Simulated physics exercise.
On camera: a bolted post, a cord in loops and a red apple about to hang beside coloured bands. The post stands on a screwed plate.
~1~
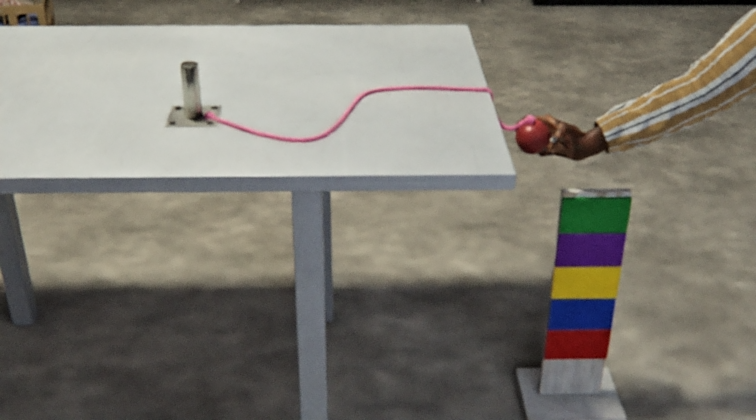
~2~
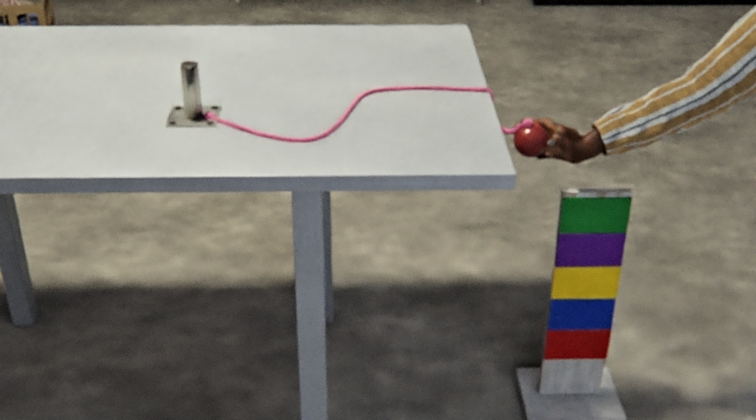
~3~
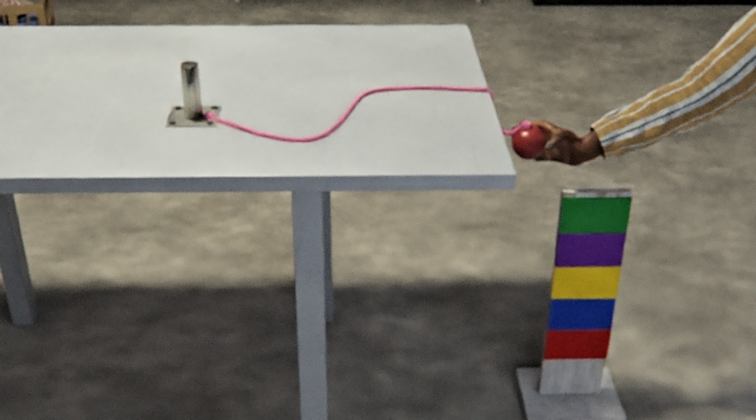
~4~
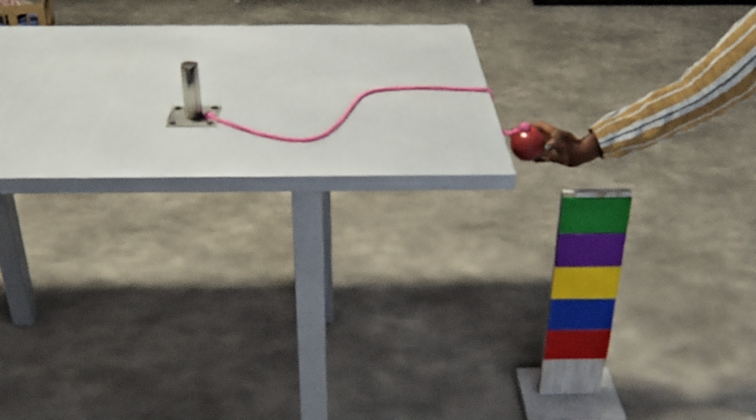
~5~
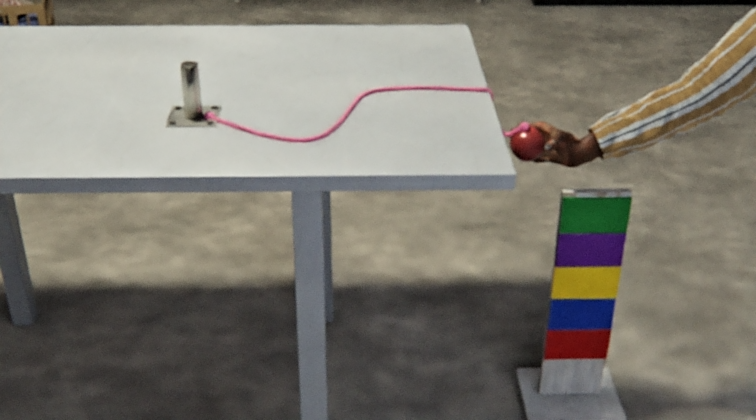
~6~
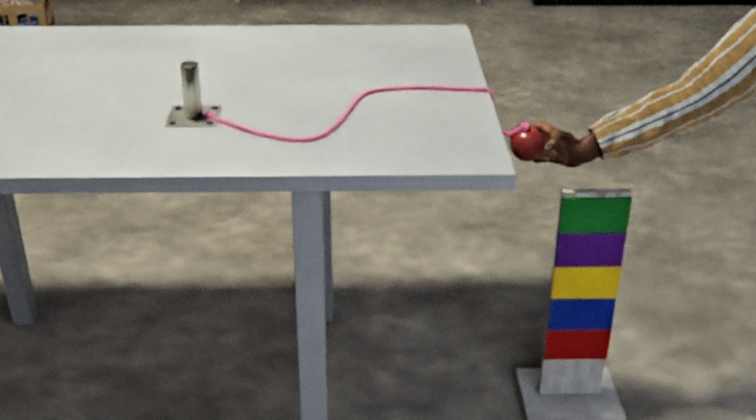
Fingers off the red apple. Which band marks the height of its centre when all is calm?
Its centre hangs level with the purple band.
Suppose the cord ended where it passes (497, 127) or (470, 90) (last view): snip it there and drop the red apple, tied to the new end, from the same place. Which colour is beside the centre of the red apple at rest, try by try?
Try by try: Green; none, it hangs higher.
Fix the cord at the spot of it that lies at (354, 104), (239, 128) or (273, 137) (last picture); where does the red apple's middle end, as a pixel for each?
Try by try, around (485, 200), (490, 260) and (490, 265).
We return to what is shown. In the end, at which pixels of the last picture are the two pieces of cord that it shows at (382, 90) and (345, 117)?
At (475, 112), then (392, 113).
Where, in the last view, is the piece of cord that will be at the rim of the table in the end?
Near (407, 88).
Early on, apple near (480, 243); level with green.
Midway, apple near (491, 273); level with purple.
Finally, apple near (489, 273); level with purple. Its middle rests at the purple band.
